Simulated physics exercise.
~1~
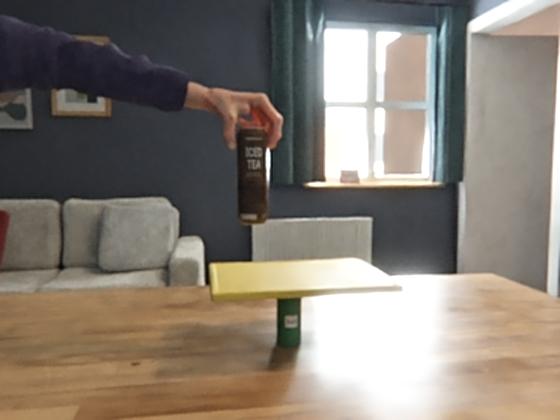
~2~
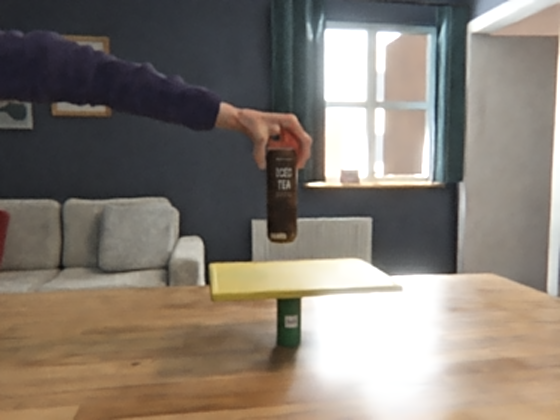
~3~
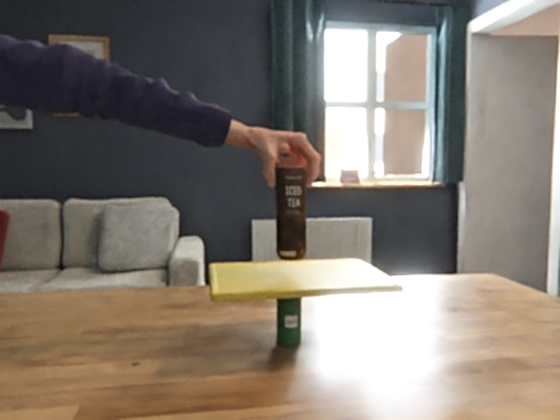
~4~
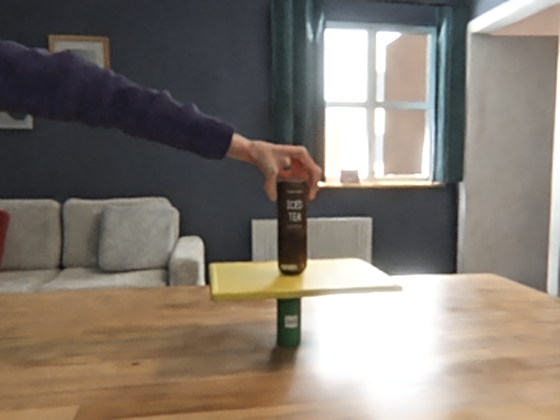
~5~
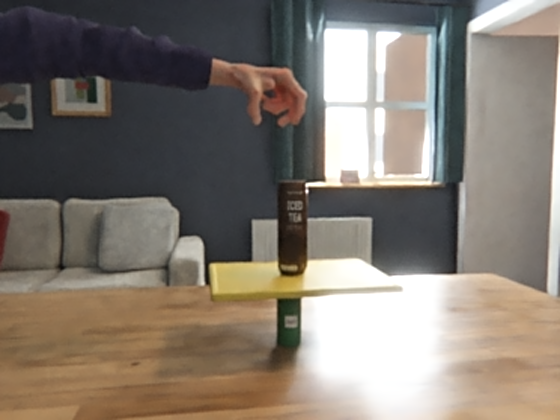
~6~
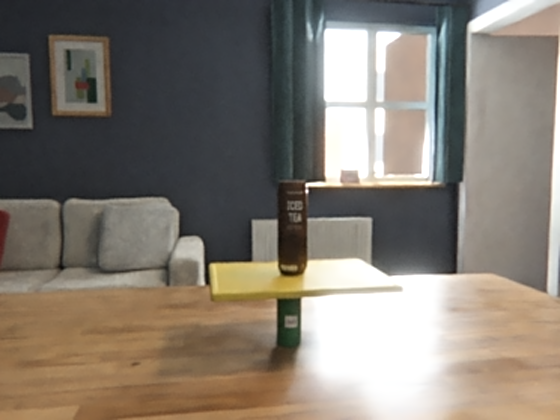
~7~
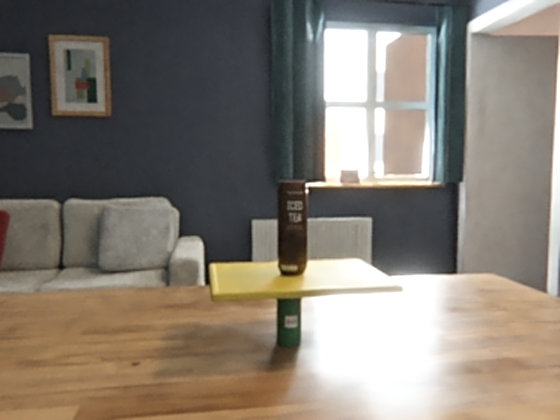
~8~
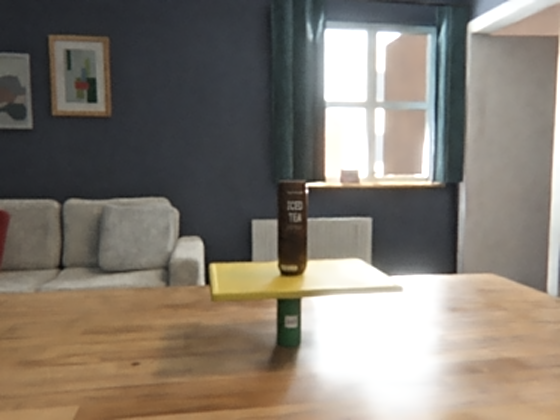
A dark brown can labelled as iced tea hangs upright from a hand reaching in from the left, above a flat yellow lid balanced on a small green cylinder. They are on a wooden table, seen from a still, roughly level view across a living room with a grey sofa on the left and a bright, teal-curtained window behind. The hand carries the can a little to the right and lowers it onto the lid, just above the green support. The fingers let go, and the arm draws back out of view. The can stays upright, and the whole stack remains balanced and still.
